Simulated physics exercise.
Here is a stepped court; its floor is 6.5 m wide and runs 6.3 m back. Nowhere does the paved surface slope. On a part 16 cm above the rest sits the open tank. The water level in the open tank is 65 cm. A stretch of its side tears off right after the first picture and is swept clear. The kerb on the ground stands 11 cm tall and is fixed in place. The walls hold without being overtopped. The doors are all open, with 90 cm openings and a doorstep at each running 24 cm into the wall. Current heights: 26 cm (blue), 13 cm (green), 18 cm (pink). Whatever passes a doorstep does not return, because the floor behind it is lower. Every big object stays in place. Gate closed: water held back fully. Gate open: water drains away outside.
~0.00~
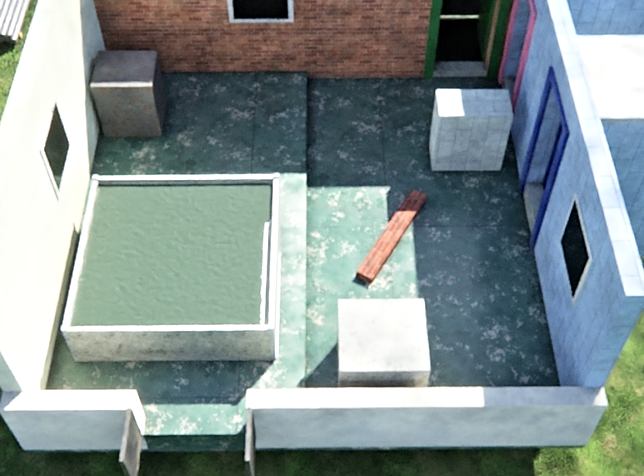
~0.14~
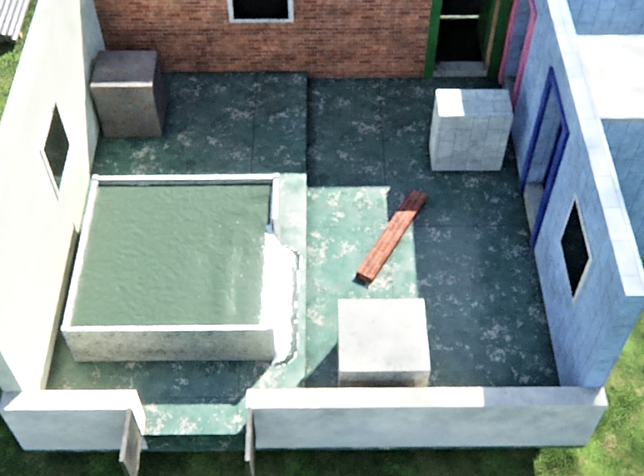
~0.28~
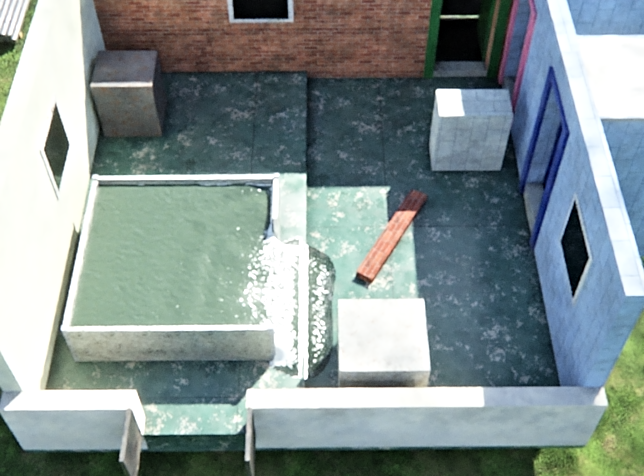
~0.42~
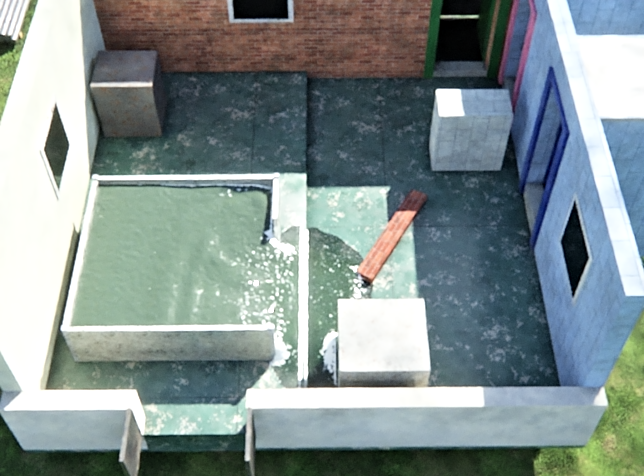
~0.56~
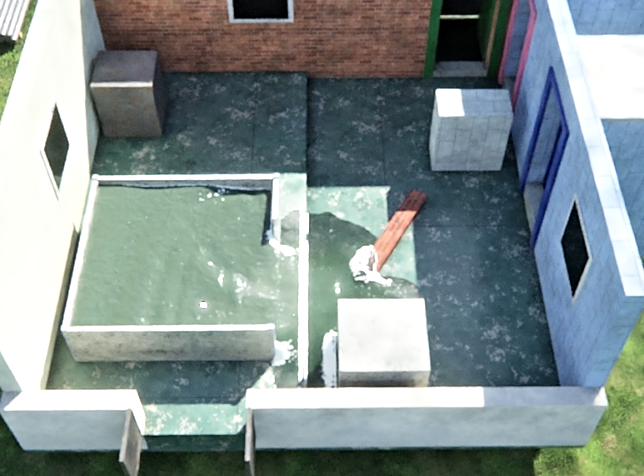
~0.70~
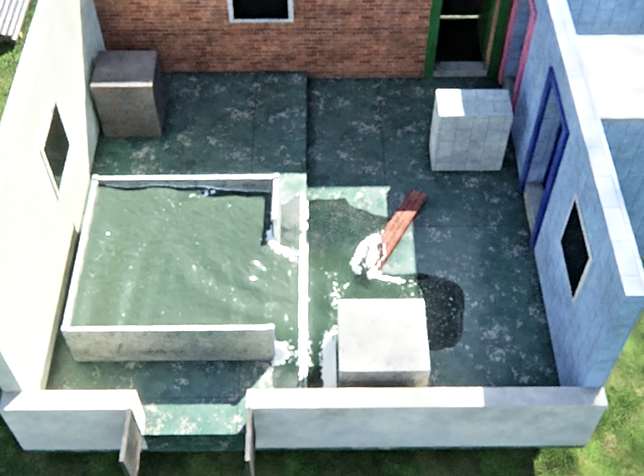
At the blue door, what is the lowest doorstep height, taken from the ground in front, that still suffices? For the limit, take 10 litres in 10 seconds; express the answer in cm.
Roughly 25 cm above the ground.
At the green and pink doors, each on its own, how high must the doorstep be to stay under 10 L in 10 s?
Roughly 18 cm for the green door and roughly 12.5 cm for the pink door.
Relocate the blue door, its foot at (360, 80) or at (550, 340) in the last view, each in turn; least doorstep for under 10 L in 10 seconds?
Roughly 17 cm for the first and 35 cm for the second.
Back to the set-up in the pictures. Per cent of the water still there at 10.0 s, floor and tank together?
Some 96 per cent remains.
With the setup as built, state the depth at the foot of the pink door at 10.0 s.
15.5 cm.
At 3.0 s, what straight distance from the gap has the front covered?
Near 5.8 m, more or less.
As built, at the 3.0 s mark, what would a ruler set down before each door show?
In cm: Blue 25, green 14, pink 7.
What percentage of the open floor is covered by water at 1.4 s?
Wet share: Around 30 %.
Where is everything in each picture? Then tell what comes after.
In the first frame, the open tank at (178, 251) is whole and still, 65 cm deep; the blue door at (541, 171) is dry.
In the second frame, the front is at (291, 351), 0.3 m from the gap at (273, 293); 0.3 m2 of floor is wet, 65 cm left at the back.
In the third frame, the front is at (328, 292), 0.7 m from the gap at (273, 294); 1.2 m2 of floor is wet, 65 cm left at the back.
In the fourth frame, the front is at a hidden place, 1.3 m from the gap at (273, 294); 2.3 m2 of floor is wet, 65 cm left at the back.
In the fifth frame, the front is at a hidden place, 1.9 m from the gap at (273, 295); 3.4 m2 of floor is wet, 65 cm left at the back.
In the sixth frame, the gap is at (273, 294), the front 2.5 m out at (457, 314); the back of the open tank holds 64 cm; the blue door at (541, 171), 4.0 m from the gap, is still 1.8 m from the nearest water.
After 1.4 s water covers 30 % of the floor, deepest (48 cm) near (333, 345); it has not reached the blue door.
After 3.0 s water covers 60 % of the floor, deepest (40 cm) near (545, 309); 25 cm at the blue door, 1 litre in over its 26 cm doorstep.
After 10.0 s water covers 90 % of the floor, deepest (23 cm) near (559, 380); 19 cm at the blue door, 5 litres in over its 26 cm doorstep.
At the blue door as built, the water arrived by 1.7 s and peaked near 27 cm at 5.8 s.
Run again over the same 10 s with other heights there, 27 litres in over 22 cm, 0 litres over 29.5 cm. The limit of 10 litres is kept from about 25 cm up.
